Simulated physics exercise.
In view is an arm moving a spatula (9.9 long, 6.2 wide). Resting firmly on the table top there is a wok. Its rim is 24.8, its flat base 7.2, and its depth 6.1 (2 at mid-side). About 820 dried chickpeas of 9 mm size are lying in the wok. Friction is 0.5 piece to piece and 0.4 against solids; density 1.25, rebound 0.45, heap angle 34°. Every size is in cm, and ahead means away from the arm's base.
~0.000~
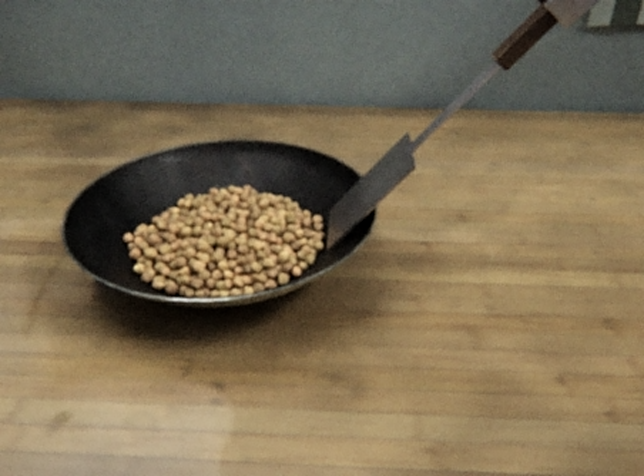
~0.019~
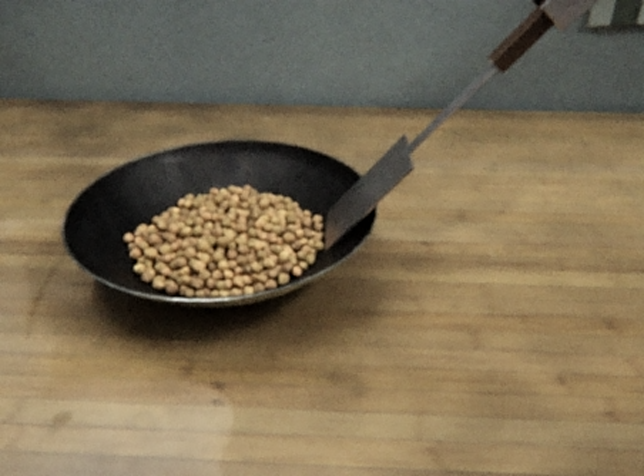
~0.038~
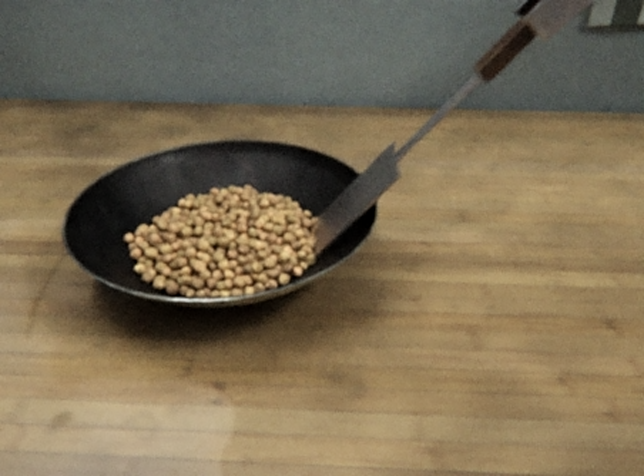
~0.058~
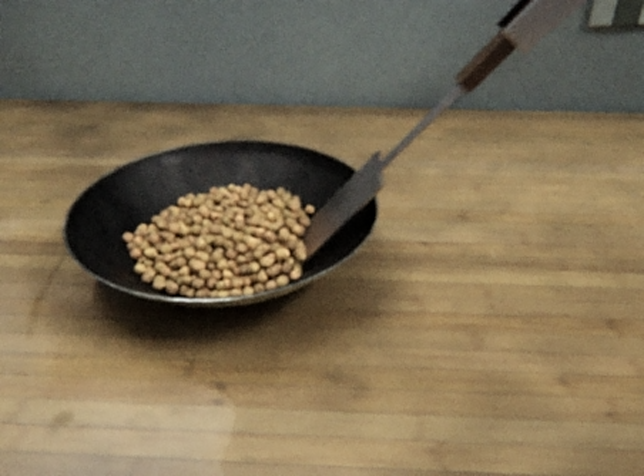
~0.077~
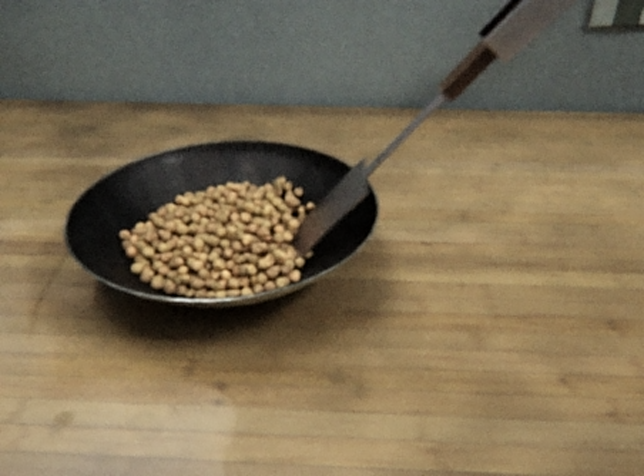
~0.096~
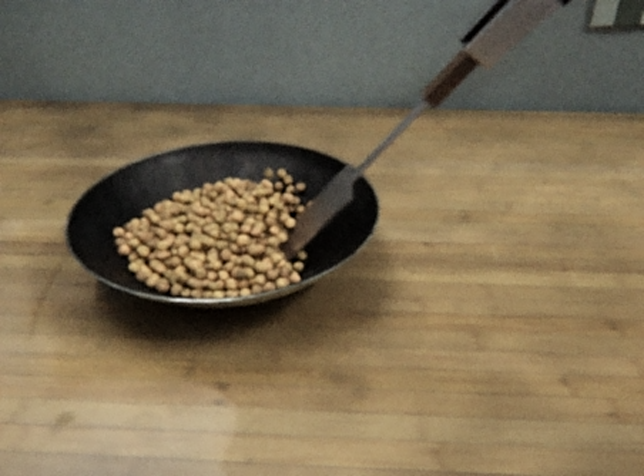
Arm sliding a spatula leftward into a heap of dried chickpeas in a black wok, nudging some aside on a wooden table.
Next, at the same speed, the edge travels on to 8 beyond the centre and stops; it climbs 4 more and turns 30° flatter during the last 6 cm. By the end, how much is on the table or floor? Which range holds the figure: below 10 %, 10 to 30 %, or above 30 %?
The figure lies within 10 to 30 %.
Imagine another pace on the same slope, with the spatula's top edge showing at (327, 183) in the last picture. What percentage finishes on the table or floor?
Near 30 in a hundred.
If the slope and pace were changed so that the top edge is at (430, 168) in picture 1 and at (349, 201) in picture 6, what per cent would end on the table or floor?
Close to 25 in a hundred.
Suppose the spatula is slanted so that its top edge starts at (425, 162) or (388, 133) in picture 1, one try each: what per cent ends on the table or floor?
About 15 and 20 per cent.
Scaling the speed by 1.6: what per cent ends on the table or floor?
Estimate: Close to 30 %.
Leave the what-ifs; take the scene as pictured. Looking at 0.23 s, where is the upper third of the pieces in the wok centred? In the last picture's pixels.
I'd put it somewhere near (150, 206).
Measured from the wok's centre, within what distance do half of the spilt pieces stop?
Looks like roughly 22 centimetres to me.
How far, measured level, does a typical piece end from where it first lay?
The answer is about 4 cm.
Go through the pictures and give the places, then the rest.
In the first frame, spatula top edge at (412, 149), sloping 51°; upper third of the load around (226, 231), from x 130 to 320, top at y 190; 825 in the wok.
In the second frame, spatula top edge at (409, 150), sloping 51°; upper third of the load around (226, 231), from x 130 to 320, top at y 190.
In the third frame, spatula top edge at (396, 158), sloping 51°; upper third of the load around (225, 232), from x 130 to 320, top at y 190.
In the fourth frame, spatula top edge at (381, 167), sloping 51°; upper third of the load around (228, 228), from x 130 to 310, top at y 190.
In the fifth frame, spatula top edge at (366, 174), sloping 51°; upper third of the load around (224, 225), from x 125 to 310, top at y 180.
In the sixth frame, spatula top edge at (351, 179), sloping 51°; upper third of the load around (213, 223), from x 120 to 310, top at y 175; 825 in the wok.
After 0.16 s, sloping 51°, highest piece 6 above the table; 825 in the wok.
After 0.23 s, sloping 38°, highest piece 7 above the table; 825 in the wok.
After 0.47 s, sloping 21°, highest piece 8 above the table; 669 in the wok, 128 on the table or floor, 28 on the blade or in flight.
After 1.52 s, sloping 21°, highest piece 7 above the table; 667 in the wok, 158 on the table or floor.
At rest, 667 in the wok, 158 on the table or floor. That is 19 % on the table or floor.
